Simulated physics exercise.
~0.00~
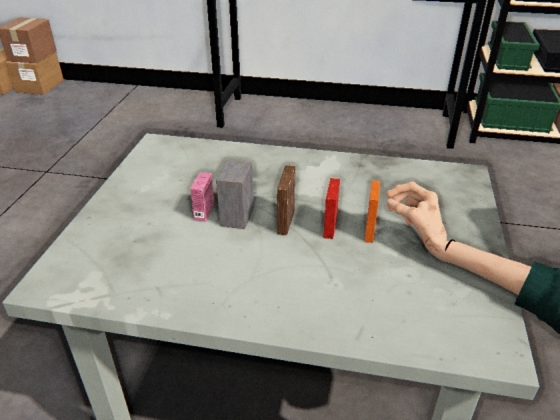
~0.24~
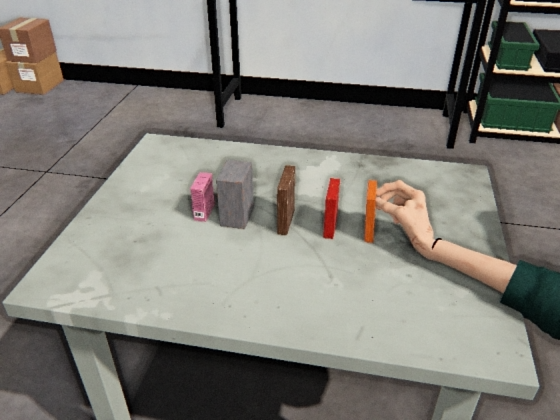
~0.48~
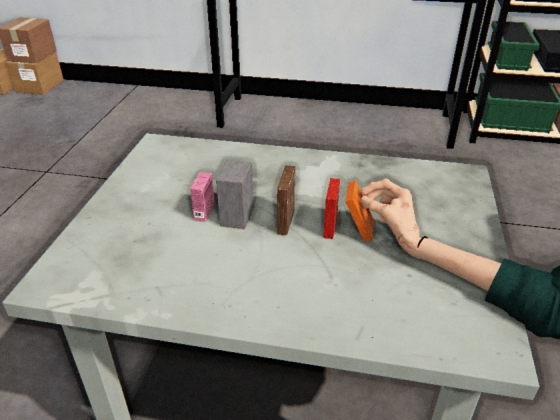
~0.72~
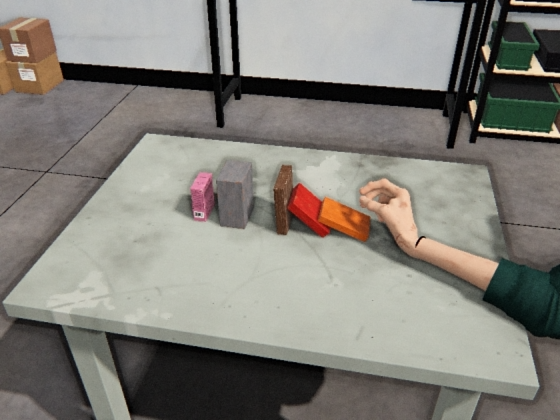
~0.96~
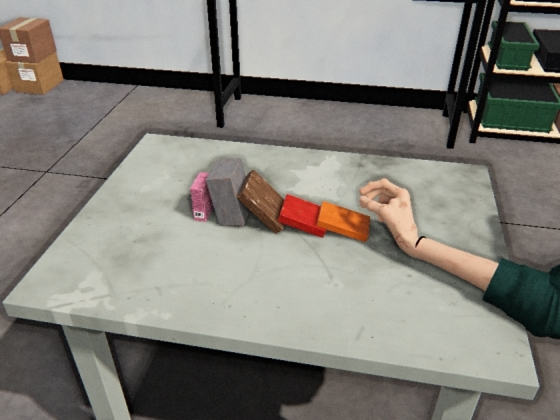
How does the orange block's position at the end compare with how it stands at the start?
At the start the orange block stands upright at the right end of the row, and by the end it lies on its side on the table.
